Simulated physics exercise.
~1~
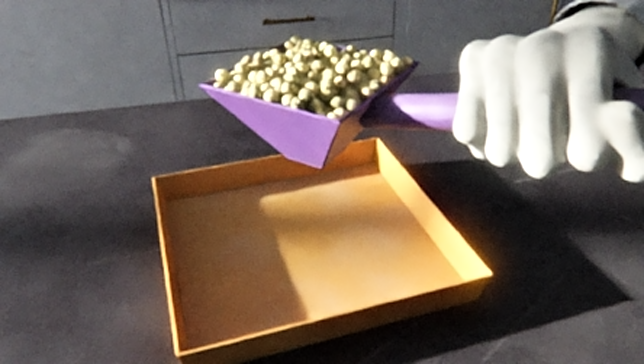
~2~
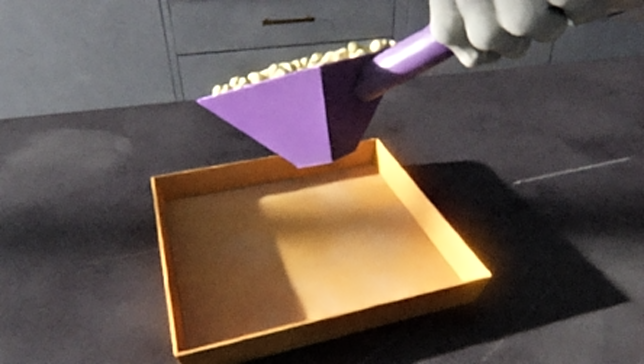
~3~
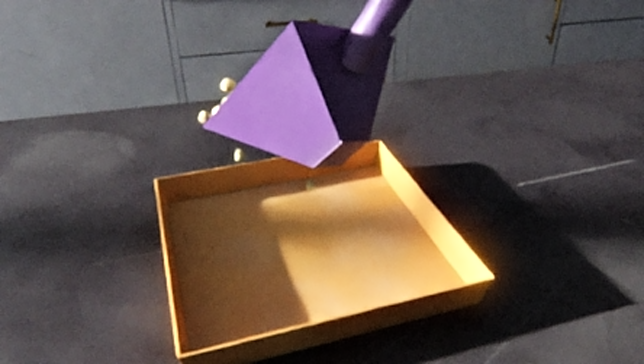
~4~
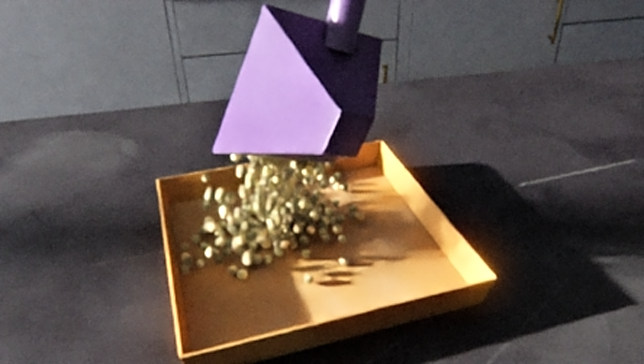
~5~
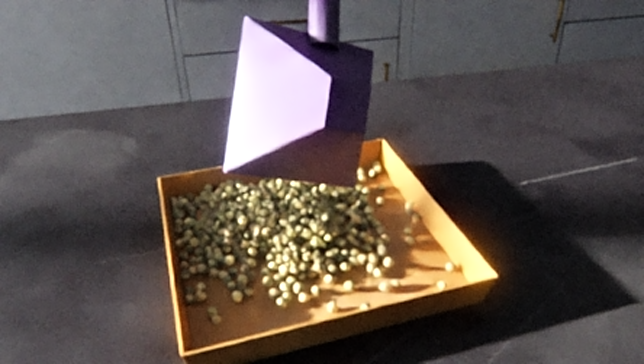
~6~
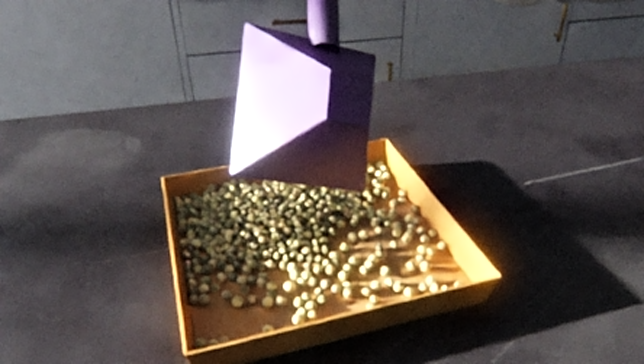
A pale gloved hand held a purple scoop heaped with soya beans above a shallow orange tray, then steadily tipped it until the beans poured out and spread across the bottom, leaving the upturned scoop hanging over the well-covered tray.
